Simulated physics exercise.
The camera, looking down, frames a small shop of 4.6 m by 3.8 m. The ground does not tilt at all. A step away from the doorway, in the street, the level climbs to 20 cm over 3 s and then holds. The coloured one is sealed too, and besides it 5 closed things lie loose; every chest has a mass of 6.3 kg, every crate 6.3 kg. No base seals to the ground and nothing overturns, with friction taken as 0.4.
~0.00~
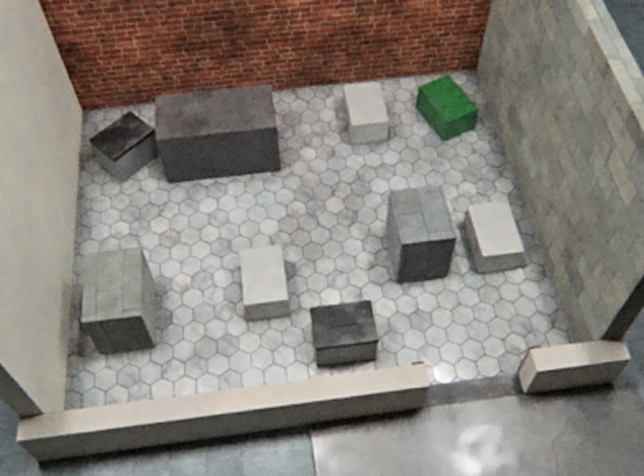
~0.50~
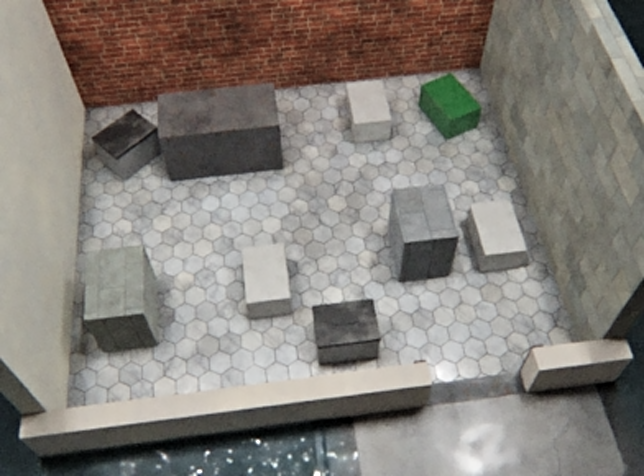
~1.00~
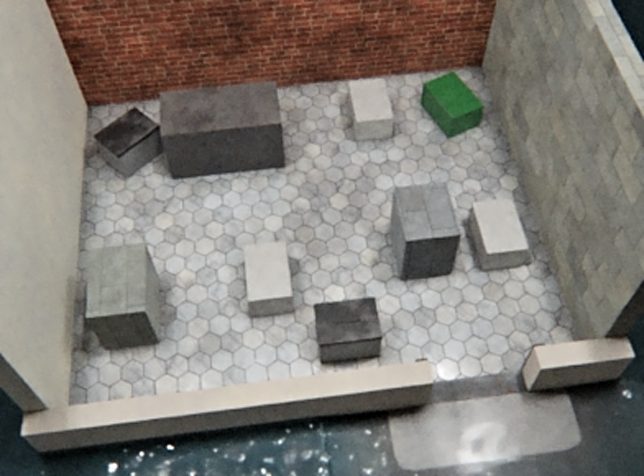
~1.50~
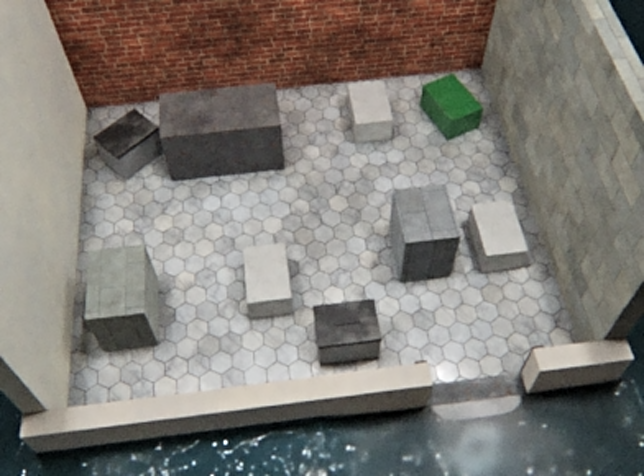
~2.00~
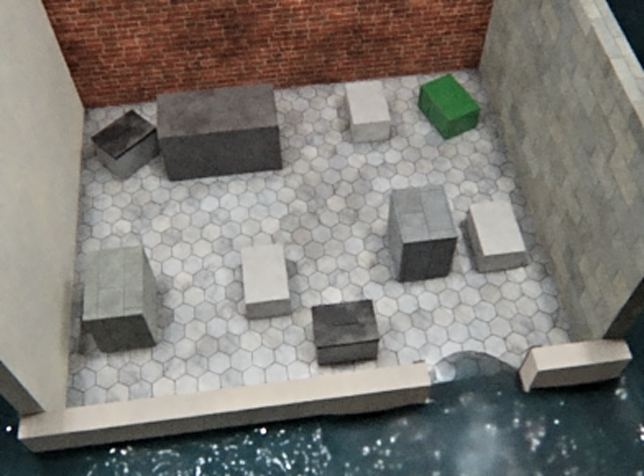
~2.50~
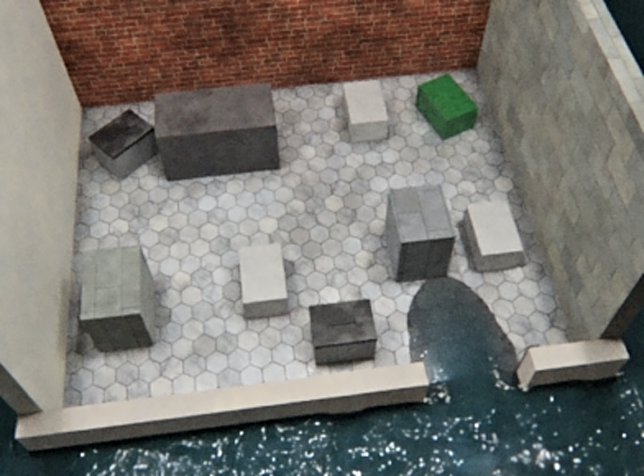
In a small walled shop, water covers the street outside and enters through the doorway gap.
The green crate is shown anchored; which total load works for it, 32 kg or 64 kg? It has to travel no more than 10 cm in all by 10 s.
The answer is the light one.
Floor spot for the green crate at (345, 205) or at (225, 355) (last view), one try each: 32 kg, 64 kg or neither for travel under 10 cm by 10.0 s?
Taking them in turn, the lighter mass keeps it, and the lighter mass keeps it.
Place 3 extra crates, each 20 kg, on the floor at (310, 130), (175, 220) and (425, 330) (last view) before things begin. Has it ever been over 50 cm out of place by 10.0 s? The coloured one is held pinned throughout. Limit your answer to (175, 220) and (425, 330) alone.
Those two come out inside the line and over the line, in that order.
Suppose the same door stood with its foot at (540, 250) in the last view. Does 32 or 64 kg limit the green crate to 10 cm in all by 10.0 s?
Moved there, the light choice works.
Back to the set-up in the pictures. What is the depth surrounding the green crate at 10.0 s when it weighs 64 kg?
Close to 7 cm deep.
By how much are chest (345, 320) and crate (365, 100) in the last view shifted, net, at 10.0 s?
Respectively 10 and 80 cm.
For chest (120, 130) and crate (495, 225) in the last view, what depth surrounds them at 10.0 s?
Depths: Near 6 cm, then near 11 cm.
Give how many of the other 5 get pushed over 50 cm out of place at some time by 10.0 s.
Tally: 3.
After 3.5 s the green crate would be 0 cm from its start with 32 kg and 0 cm from its start with 64 kg; 0 cm of water round it then.
After 4.5 s the green crate would be 0 cm from its start with 32 kg and 0 cm from its start with 64 kg; 2 cm of water round it then.
After 7.0 s the green crate would be 1 cm from its start with 32 kg and 0 cm from its start with 64 kg; 6 cm of water round it then.
After 10.0 s the green crate would be 1 cm from its start with 32 kg and 0 cm from its start with 64 kg; 7 cm of water round it then.
